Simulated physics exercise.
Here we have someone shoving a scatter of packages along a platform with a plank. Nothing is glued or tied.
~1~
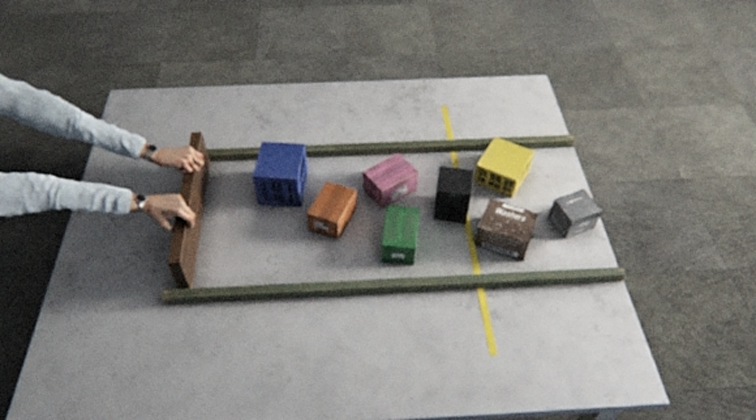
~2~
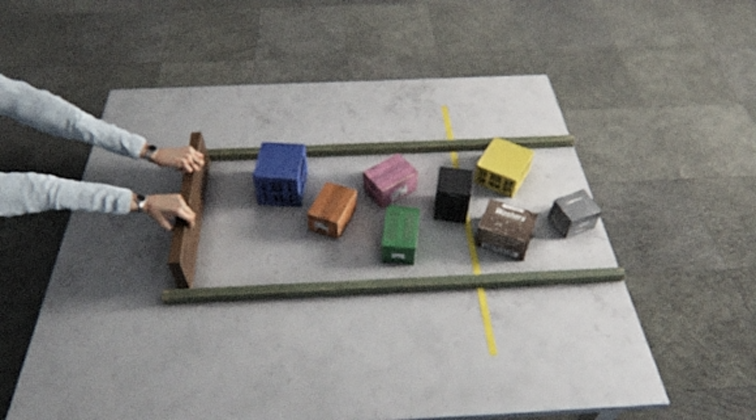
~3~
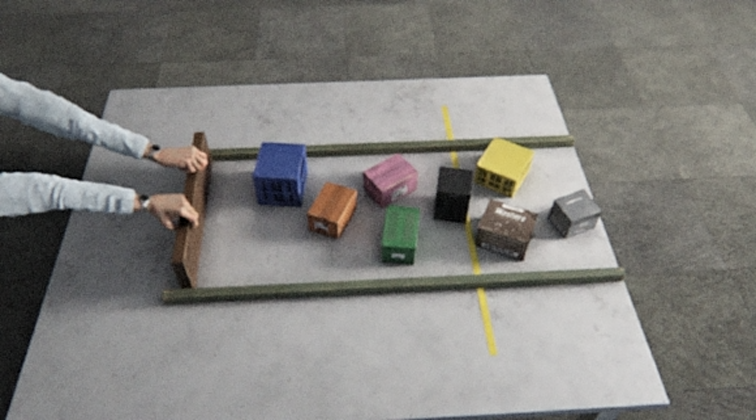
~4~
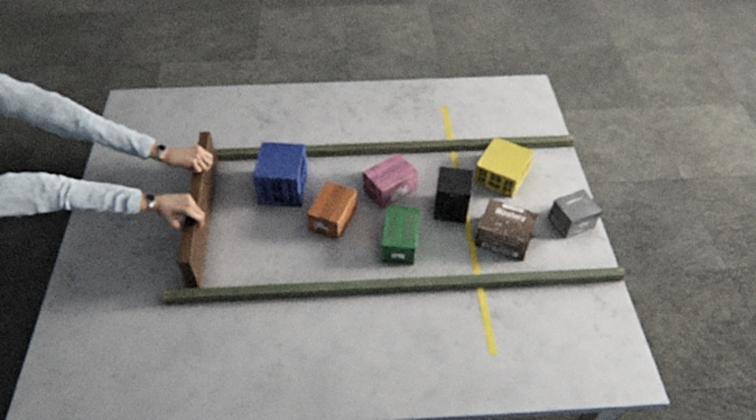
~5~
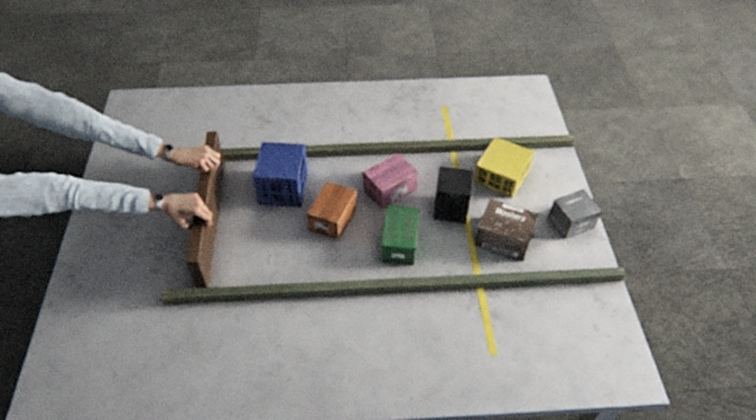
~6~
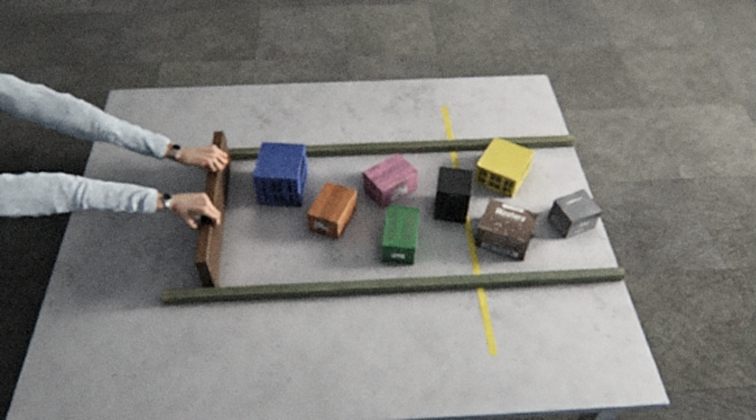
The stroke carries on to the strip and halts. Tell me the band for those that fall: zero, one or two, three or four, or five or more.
The number that fall off is zero.
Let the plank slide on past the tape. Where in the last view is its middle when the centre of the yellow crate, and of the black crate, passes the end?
About (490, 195), and (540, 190) for the other.
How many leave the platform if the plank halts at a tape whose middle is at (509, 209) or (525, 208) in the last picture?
It would be 2 and 3.
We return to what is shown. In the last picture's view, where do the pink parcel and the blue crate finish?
The pink parcel at (528, 180), the blue crate at (481, 162).
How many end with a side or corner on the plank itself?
It touches 3.
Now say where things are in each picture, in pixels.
The first frame shows grey box (575, 214); yellow crate (504, 167); brown box (506, 229); plank (191, 207); tape (465, 211).
The second frame shows yellow crate (504, 167); blue crate (281, 174).
The third frame shows brown box (506, 229); black crate (453, 195).
The fourth frame shows grey box (575, 214); orange parcel (333, 210).
The fifth frame shows yellow crate (504, 167); plank (208, 207).
The sixth frame shows grey box (575, 214); yellow crate (504, 167); brown box (506, 229); plank (215, 206); tape (465, 211).
Early on, none off yet; grey box at rest near (575, 214); yellow crate at rest near (504, 167); brown box at rest near (506, 229).
Finally, the number that fall off is zero.
